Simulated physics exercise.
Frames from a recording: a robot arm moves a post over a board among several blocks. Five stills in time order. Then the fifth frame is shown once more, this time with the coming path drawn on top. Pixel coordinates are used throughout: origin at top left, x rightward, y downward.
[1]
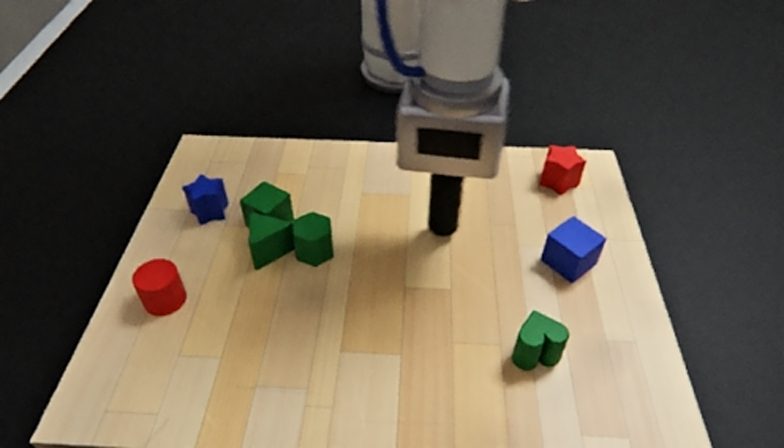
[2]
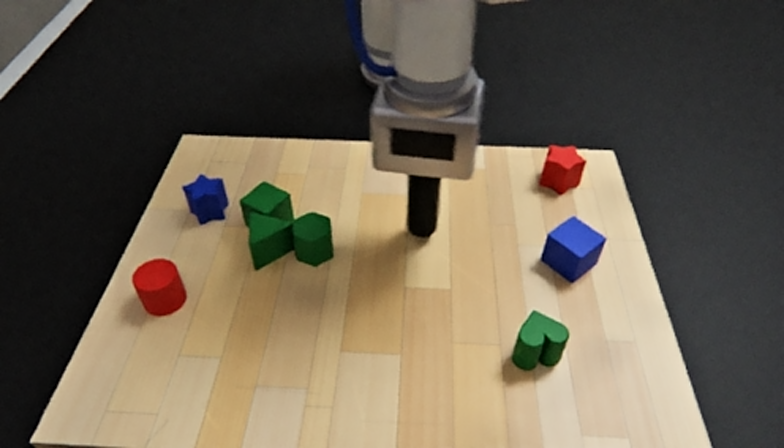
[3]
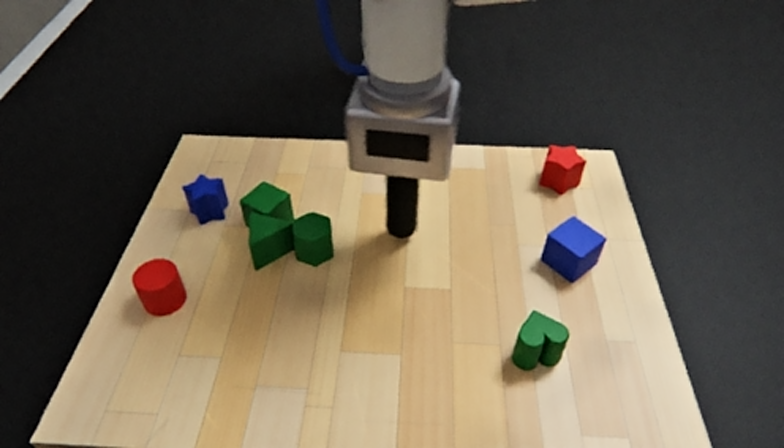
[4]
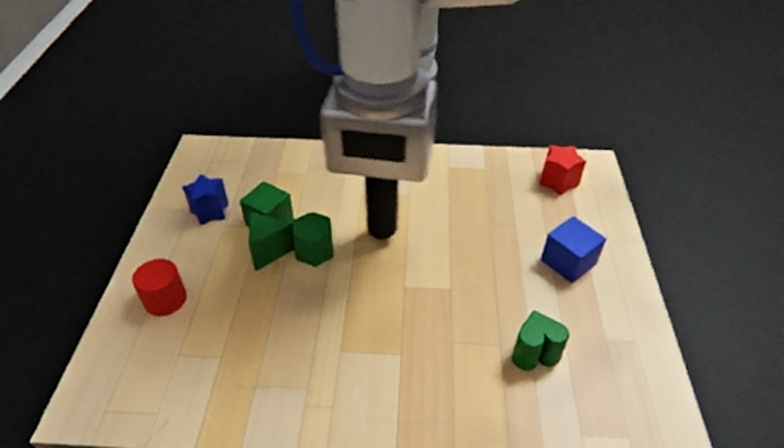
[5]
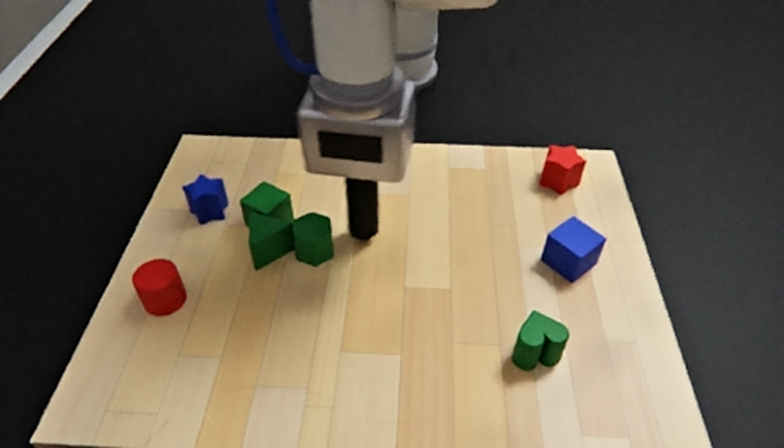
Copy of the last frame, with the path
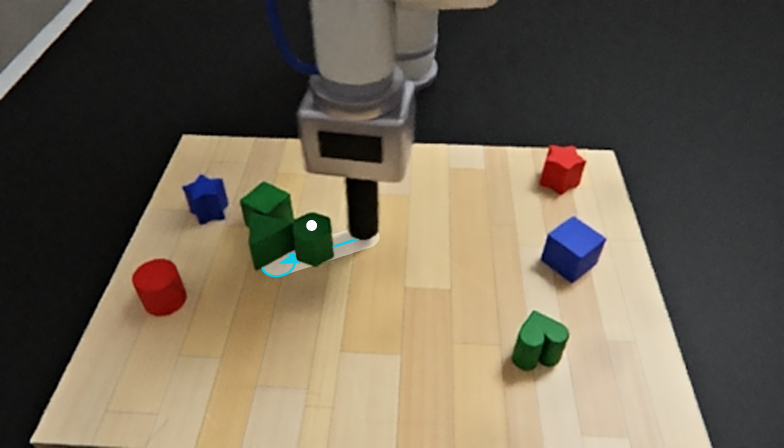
A robot arm slid its black post steadily left across a wooden board, drawing nearer to a cluster of three green blocks, while they and the scattered red, blue and green blocks stayed still.
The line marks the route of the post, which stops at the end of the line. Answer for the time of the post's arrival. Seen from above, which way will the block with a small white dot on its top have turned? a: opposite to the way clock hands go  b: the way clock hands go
I choose a.
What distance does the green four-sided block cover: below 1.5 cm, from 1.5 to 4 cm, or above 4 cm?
Shift of under 1.5 cm.
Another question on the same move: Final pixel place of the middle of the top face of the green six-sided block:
Somewhere near (246, 260).
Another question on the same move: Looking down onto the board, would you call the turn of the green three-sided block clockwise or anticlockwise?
Clockwise, looking down.
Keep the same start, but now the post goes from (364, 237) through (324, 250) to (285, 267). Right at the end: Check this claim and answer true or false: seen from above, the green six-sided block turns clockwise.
It is false.
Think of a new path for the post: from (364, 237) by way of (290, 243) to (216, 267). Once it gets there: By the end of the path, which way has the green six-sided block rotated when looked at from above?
From above, the turn goes anticlockwise.
The drawn path runs from (364, 237) to (278, 264); the dot is on the green six-sided block.
What follows on the original path. Halfway along, post at (320, 244); green three-sided block at (242, 232), turned 40° clockwise; green six-sided block at (286, 240), turned 25° anticlockwise.
At the end, post at (277, 257); green three-sided block at (226, 239), turned 110° clockwise; green four-sided block not moved; green six-sided block at (246, 260), turned 50° anticlockwise.
